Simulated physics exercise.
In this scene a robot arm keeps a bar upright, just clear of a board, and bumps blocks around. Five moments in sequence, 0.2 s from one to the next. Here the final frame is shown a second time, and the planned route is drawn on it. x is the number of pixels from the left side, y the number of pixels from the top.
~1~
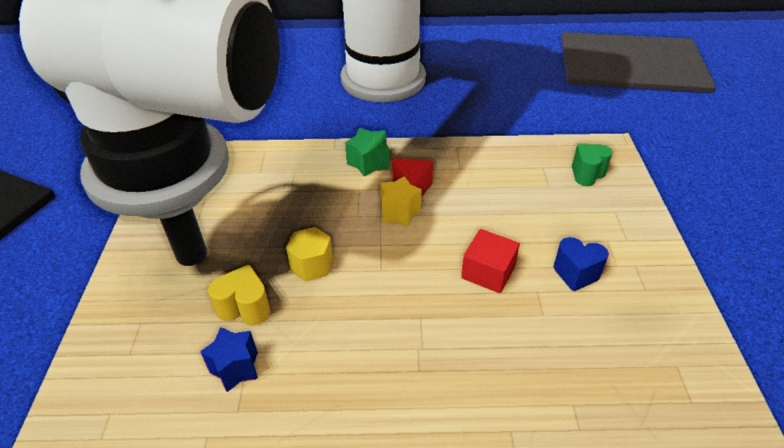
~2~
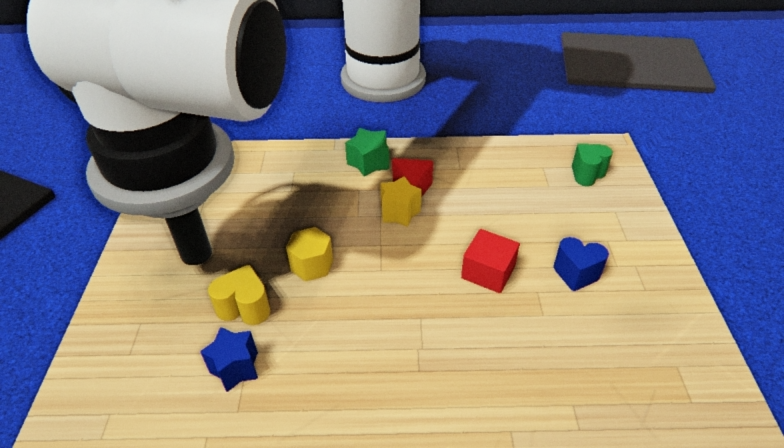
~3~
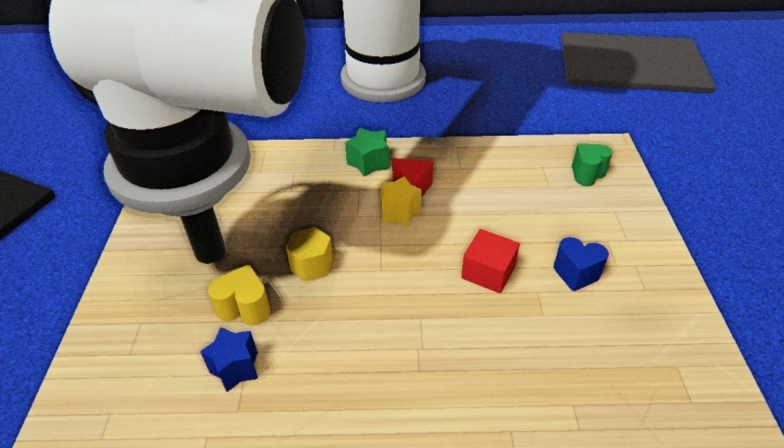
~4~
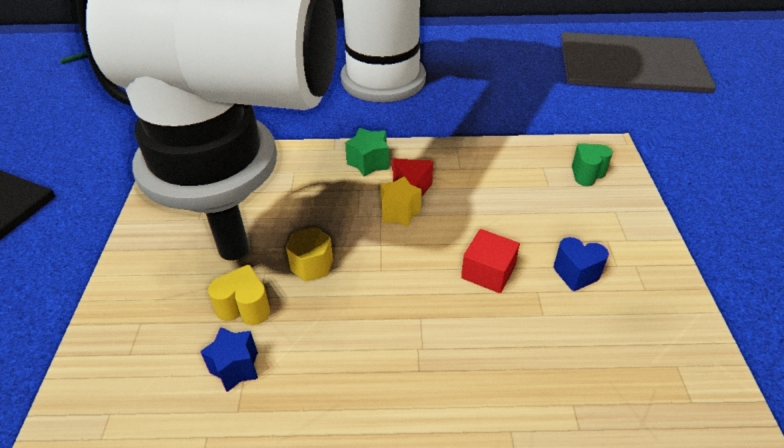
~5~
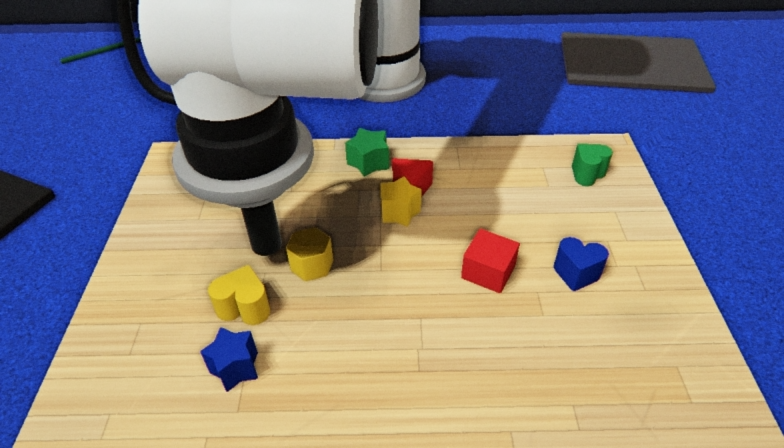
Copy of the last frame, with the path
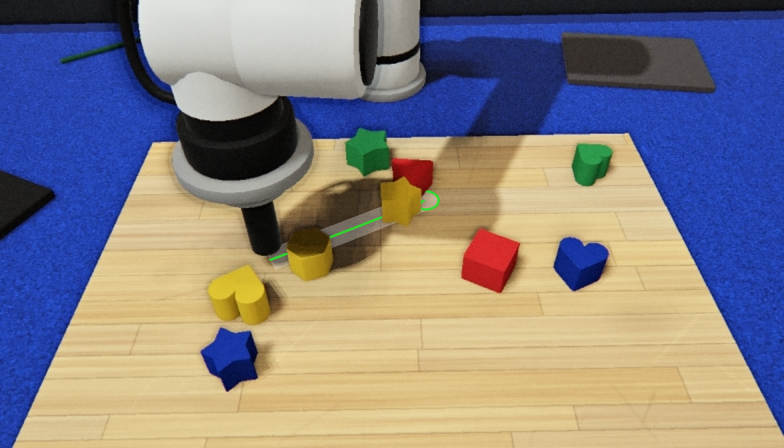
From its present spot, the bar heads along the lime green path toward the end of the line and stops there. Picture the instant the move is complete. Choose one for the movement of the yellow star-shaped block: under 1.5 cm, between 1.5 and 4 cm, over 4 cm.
The answer will be the long band, over 4 cm.
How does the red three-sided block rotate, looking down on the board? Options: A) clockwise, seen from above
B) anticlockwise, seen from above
I choose B.
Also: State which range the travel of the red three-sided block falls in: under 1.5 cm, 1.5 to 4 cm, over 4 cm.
It ends 1.5 to 4 cm away.
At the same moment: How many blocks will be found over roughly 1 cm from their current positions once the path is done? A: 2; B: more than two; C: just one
B
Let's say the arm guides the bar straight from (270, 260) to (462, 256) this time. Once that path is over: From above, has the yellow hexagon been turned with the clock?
I believe so.
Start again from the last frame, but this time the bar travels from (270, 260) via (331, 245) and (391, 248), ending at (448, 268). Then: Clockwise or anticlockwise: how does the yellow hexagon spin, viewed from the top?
From above, the turn goes clockwise.
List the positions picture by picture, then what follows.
Tip of the bar (192, 255), middles of tops, yellow heart-shaped block (238, 285), yellow hexagon (308, 242), yellow star-shaped block (399, 190), red three-sided block (413, 167), in the first picture.
Bar (197, 255), nothing pushed, in the second picture.
Bar (211, 253), nothing pushed, in the third picture.
Bar (234, 250), nothing pushed, in the fourth picture.
Bar (267, 245), yellow heart-shaped block (238, 285), yellow hexagon (308, 242), yellow star-shaped block (399, 190), red three-sided block (413, 167), in the fifth picture.
The line goes in a line from (270, 260) to (425, 200).
On the path given first. One third of the way, bar (324, 224); yellow hexagon (327, 242), turned 50° clockwise.
Two thirds of the way, bar (377, 204); yellow hexagon (327, 242), turned 50° clockwise; yellow star-shaped block (405, 190).
At the end, bar (426, 185); yellow heart-shaped block unmoved; yellow hexagon (327, 242), turned 50° clockwise; yellow star-shaped block (455, 178); red three-sided block (425, 160), turned 65° anticlockwise.
